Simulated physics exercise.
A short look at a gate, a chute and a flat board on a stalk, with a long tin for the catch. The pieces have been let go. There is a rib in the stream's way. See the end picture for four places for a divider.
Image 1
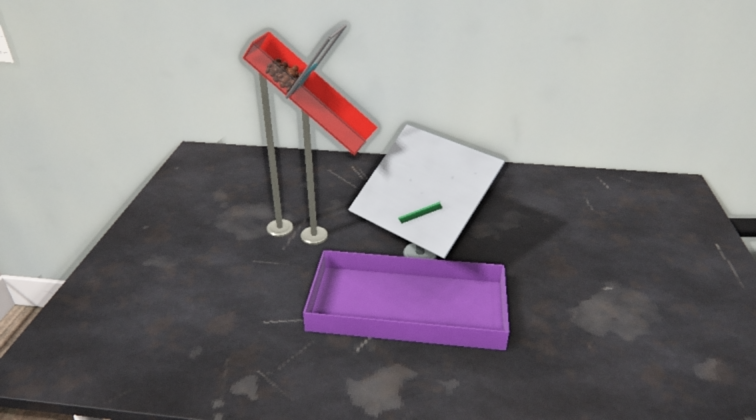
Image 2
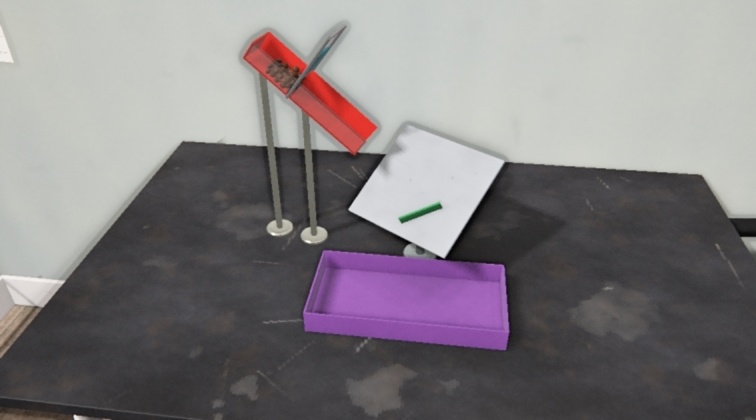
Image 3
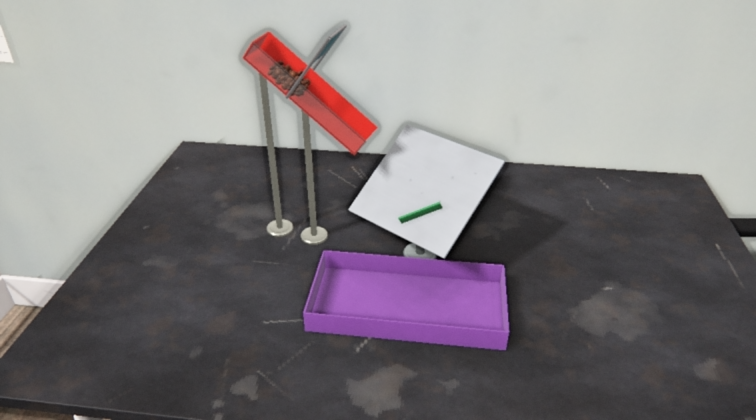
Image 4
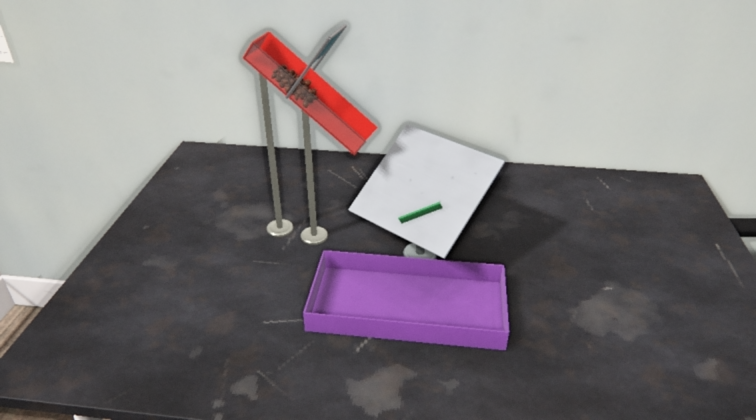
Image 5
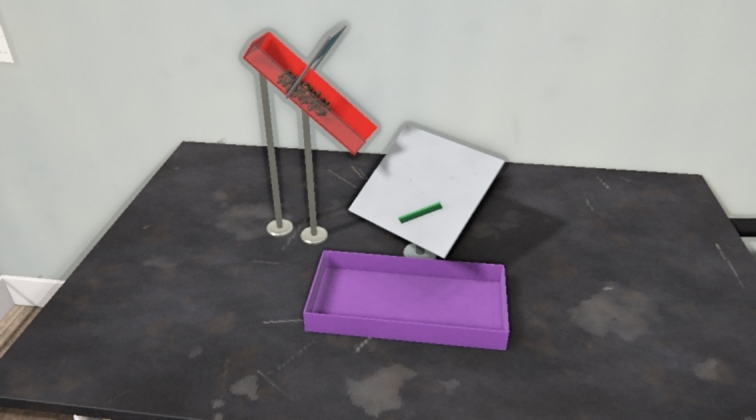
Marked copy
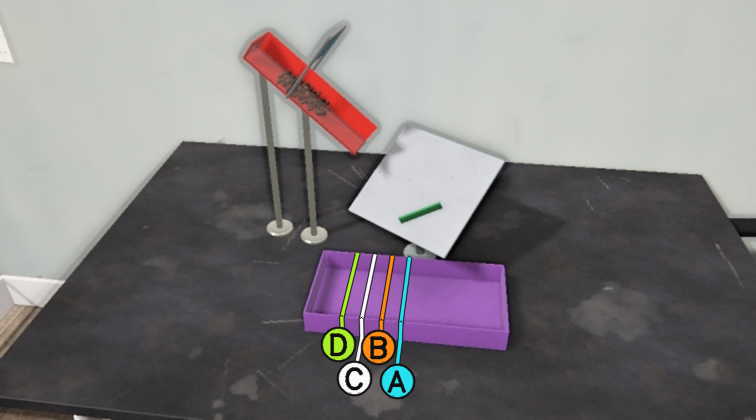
Red chute on two posts with small dark brown pieces sliding slowly down it past a raised gate, above a white board and purple tray.
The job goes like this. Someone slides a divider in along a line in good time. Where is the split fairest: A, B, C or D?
Use line C.
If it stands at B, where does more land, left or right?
The left side.
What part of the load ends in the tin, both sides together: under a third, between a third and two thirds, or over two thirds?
It is over two thirds.
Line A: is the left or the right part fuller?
Left.
On the marked copy, line A crosses the front rim at (400, 322); line B crosses the front rim at (381, 320); line C crosses the front rim at (361, 318); line D crosses the front rim at (341, 316).
With A, of what is caught, all but a few on the left of the divider, only a few on the right.
With B, of what is caught, all but a few on the left of the divider, a small share on the right.
With C, of what is caught, close to half on the left of the divider, close to half on the right.
With D, of what is caught, a small share on the left of the divider, the bulk on the right.
